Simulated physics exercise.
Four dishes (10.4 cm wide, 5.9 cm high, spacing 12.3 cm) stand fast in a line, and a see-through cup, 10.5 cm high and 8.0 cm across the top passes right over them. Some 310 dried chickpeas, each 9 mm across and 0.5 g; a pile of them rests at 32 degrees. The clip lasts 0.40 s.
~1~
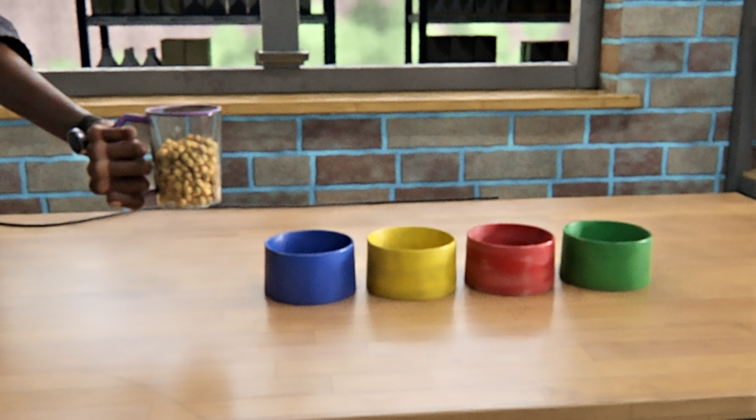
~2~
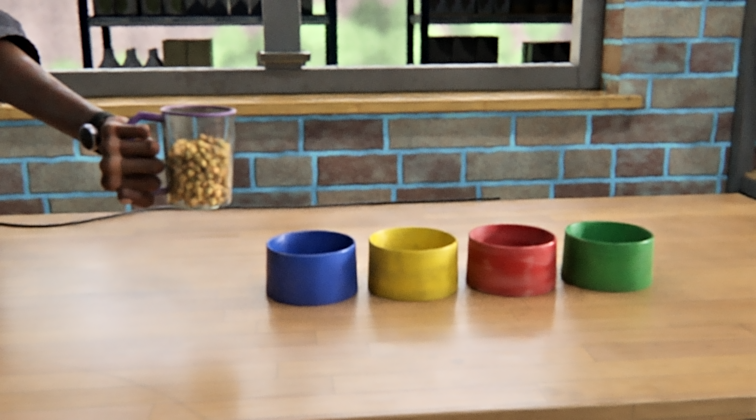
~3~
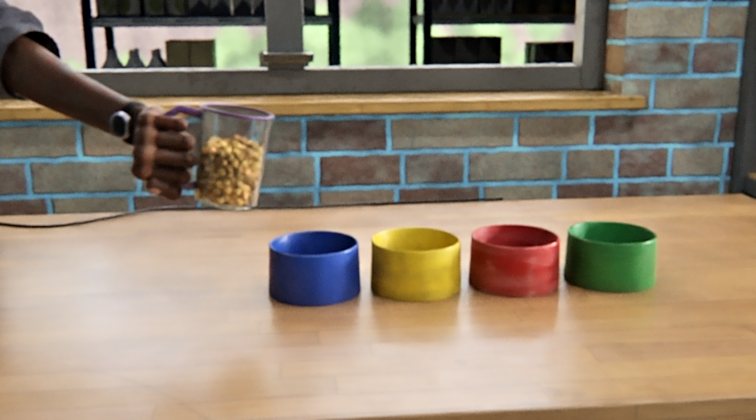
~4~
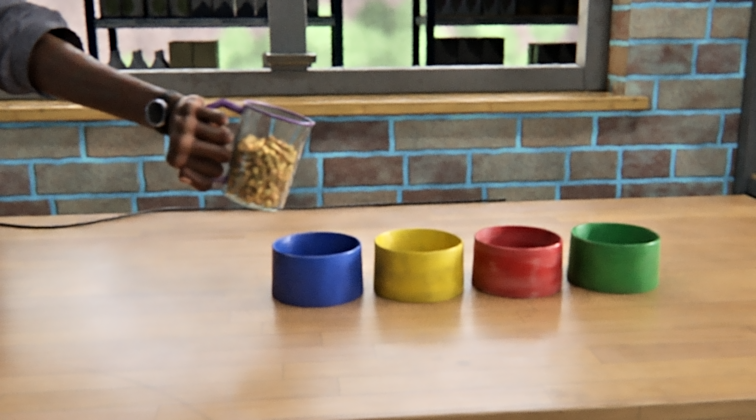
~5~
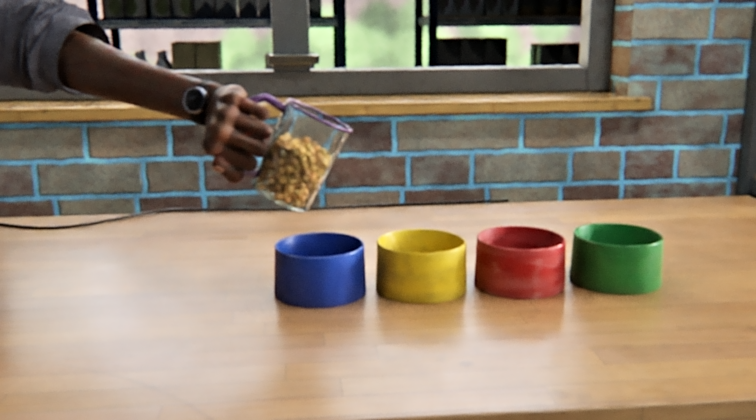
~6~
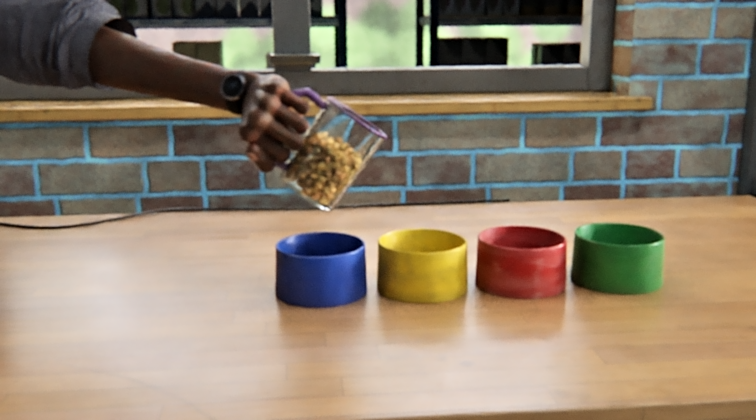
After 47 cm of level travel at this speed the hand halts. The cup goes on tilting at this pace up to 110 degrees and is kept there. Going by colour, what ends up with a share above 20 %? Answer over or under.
Red: Under, blue: Under, green: Over, yellow: Under, counter: Over.
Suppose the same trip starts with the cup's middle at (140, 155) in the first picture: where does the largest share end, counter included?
The winner: Green.
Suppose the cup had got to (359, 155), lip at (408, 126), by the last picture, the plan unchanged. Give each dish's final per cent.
Red 0; blue 0; green 90; yellow 0.
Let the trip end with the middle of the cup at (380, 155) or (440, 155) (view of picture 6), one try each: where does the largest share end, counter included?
Most goes to: Yellow; red.
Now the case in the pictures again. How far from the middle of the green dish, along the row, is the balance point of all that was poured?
About 8 cm to its right.
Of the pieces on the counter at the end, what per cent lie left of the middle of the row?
Some 0 per cent.
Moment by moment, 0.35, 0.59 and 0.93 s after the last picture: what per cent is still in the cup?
In turn: 100, 100, 25.
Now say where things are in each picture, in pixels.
Cup at (187, 156), tilt 0 degrees, lip at (220, 109), moved 0.0 cm; middle of the pieces at (185, 174); blue dish at (309, 242); yellow dish at (411, 238); red dish at (511, 235); green dish at (607, 232), in the first frame.
Cup at (199, 157), tilt 3 degrees, lip at (235, 112), moved 1.2 cm; middle of the pieces at (196, 175), in the second frame.
Cup at (231, 156), tilt 10 degrees, lip at (273, 117), moved 4.5 cm; middle of the pieces at (226, 174), in the third frame.
Cup at (266, 157), tilt 19 degrees, lip at (312, 123), moved 8.0 cm; middle of the pieces at (258, 173), in the fourth frame.
Cup at (300, 157), tilt 27 degrees, lip at (351, 131), moved 11.6 cm; middle of the pieces at (289, 171), in the fifth frame.
Cup at (332, 156), tilt 35 degrees, lip at (386, 137), moved 15.2 cm; middle of the pieces at (319, 169); blue dish at (320, 244); yellow dish at (422, 241); red dish at (522, 238); green dish at (619, 234), in the sixth frame.
Then, 0.35 s after the last picture, tilt 71 degrees; cup holds 100 %.
Then, 0.59 s after the last picture, tilt 96 degrees; cup holds 100 %.
Then, 0.93 s after the last picture, tilt 110 degrees; cup holds 25 %, green 25 %.
In the end, red 0 %, blue 0 %, green 50 %, yellow 0 %, counter 50 %.
